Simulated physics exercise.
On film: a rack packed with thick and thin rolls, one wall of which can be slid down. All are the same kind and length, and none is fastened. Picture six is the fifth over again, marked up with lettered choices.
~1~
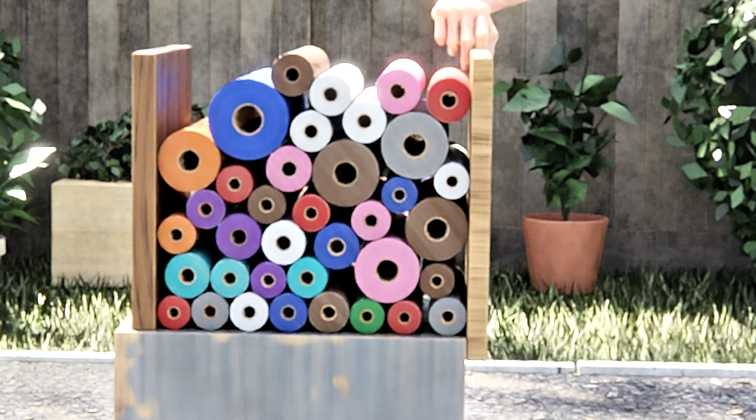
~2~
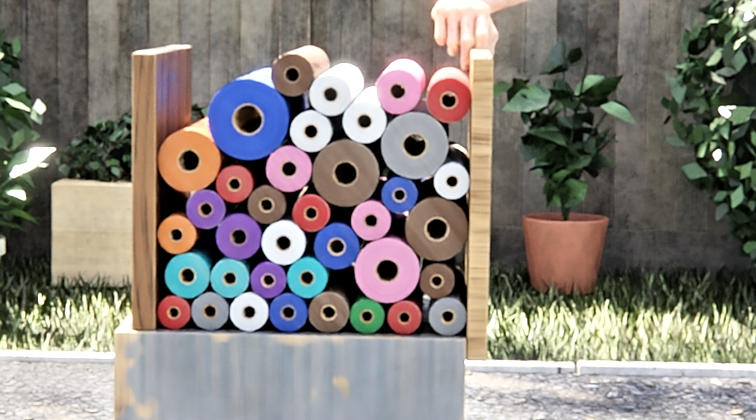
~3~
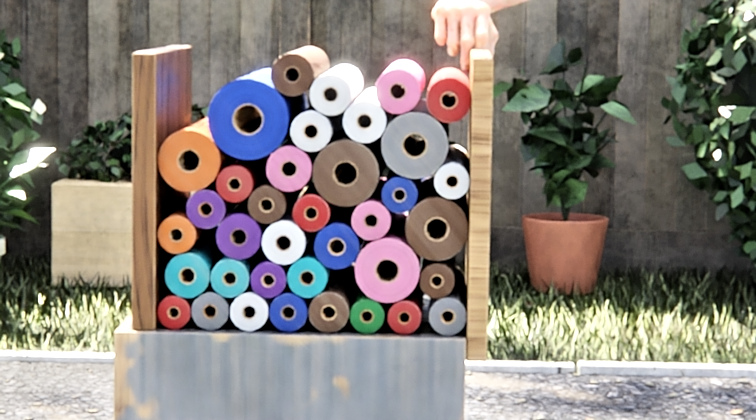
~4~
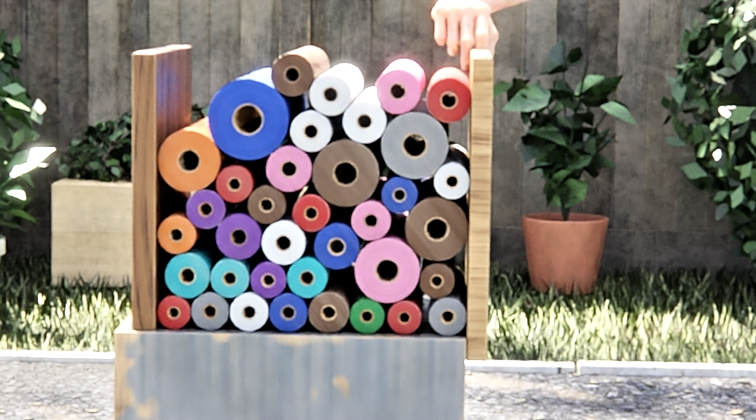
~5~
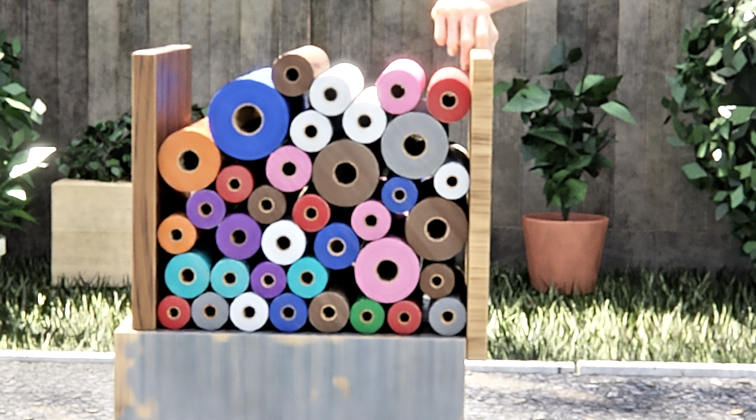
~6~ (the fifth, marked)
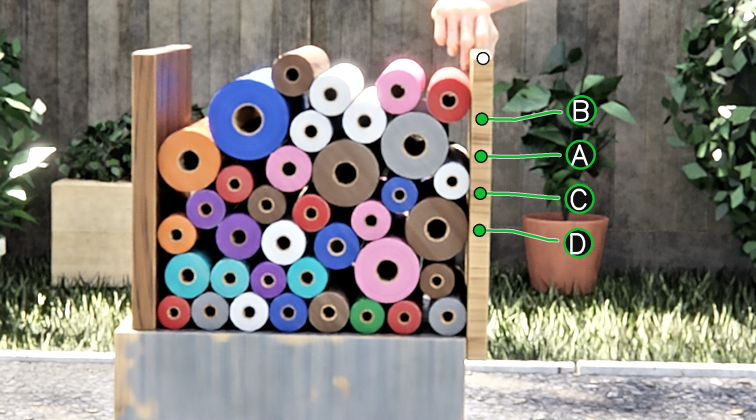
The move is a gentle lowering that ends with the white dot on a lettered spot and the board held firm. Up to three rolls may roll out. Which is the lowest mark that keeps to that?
No lower than C.
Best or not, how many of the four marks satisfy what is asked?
Three of the four.
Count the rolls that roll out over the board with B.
With B, none.
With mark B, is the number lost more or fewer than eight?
It loses fewer than eight.
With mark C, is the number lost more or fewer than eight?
Fewer than eight.
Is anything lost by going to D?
At D: Yes.
On the marked copy, A at (481, 156); B at (482, 119); C at (480, 193); D at (479, 231); the white dot at (483, 58).
With C. Early on, top of the board (471, 122).
Further on, top of the board (470, 192).
At the end, top of the board (470, 192), one out over the board.
As for the rest, A none out over the board; B none out over the board; D four out over the board.
